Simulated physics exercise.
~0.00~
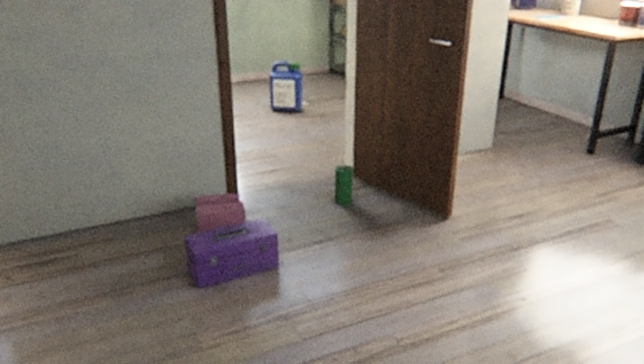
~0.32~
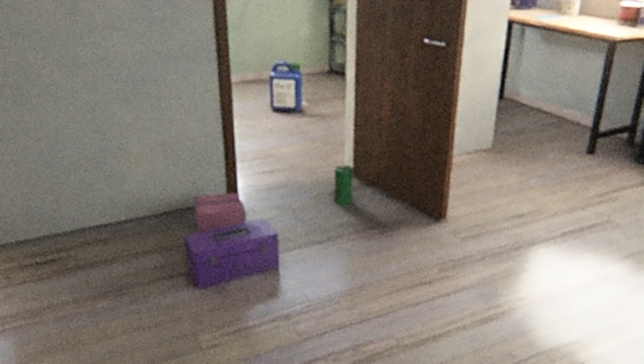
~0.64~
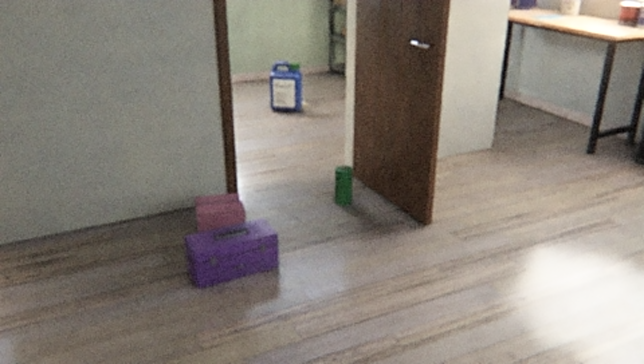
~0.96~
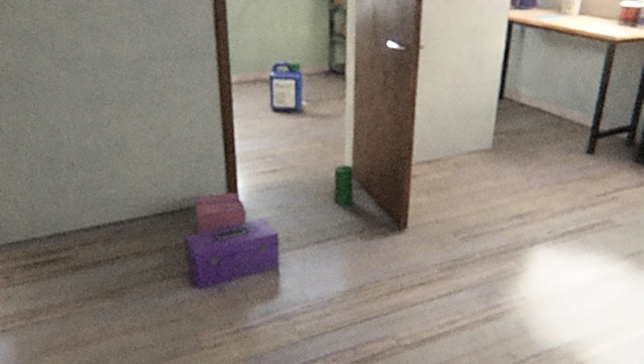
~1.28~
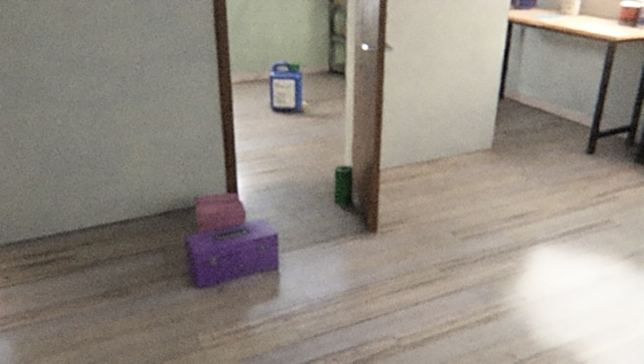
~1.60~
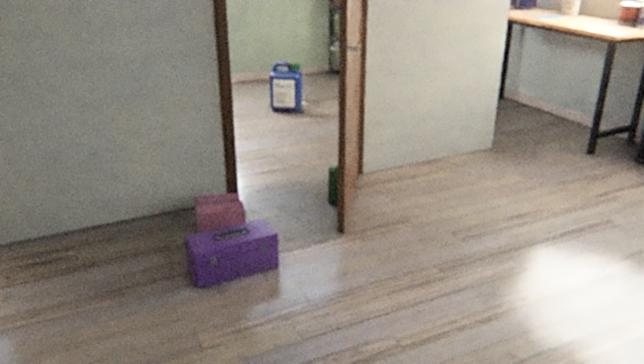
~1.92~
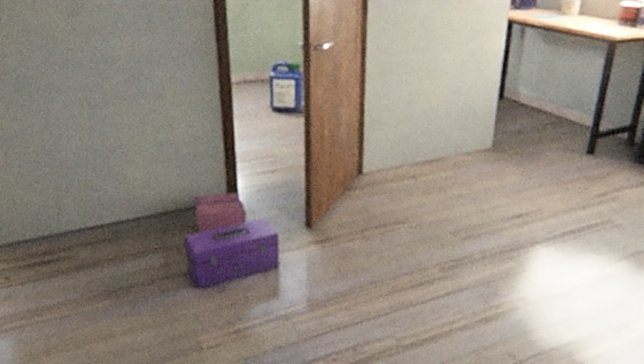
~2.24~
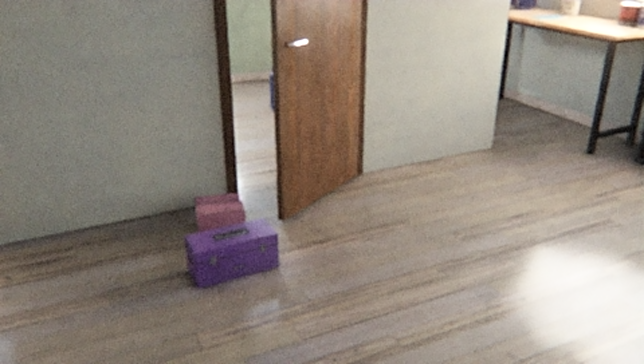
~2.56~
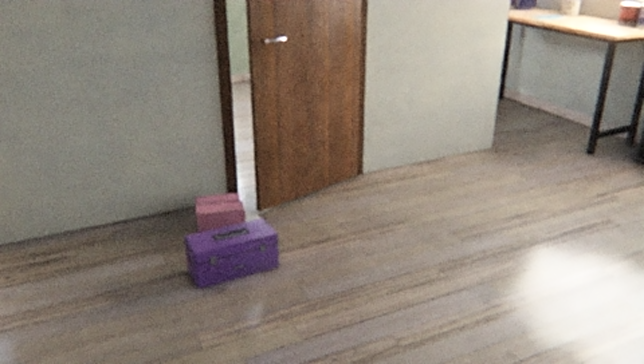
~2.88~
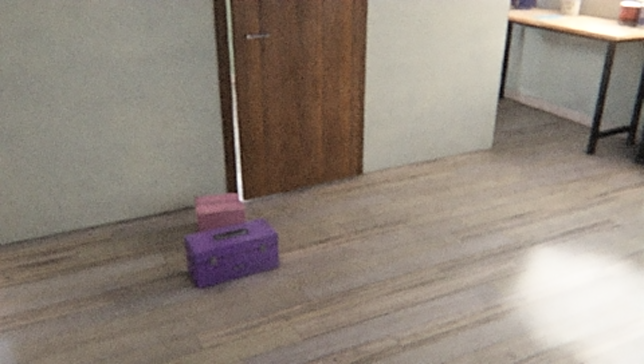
Home doorway with a brown door swinging leftward, nudging a green roll, then hiding it and closing to a thin bright sliver.
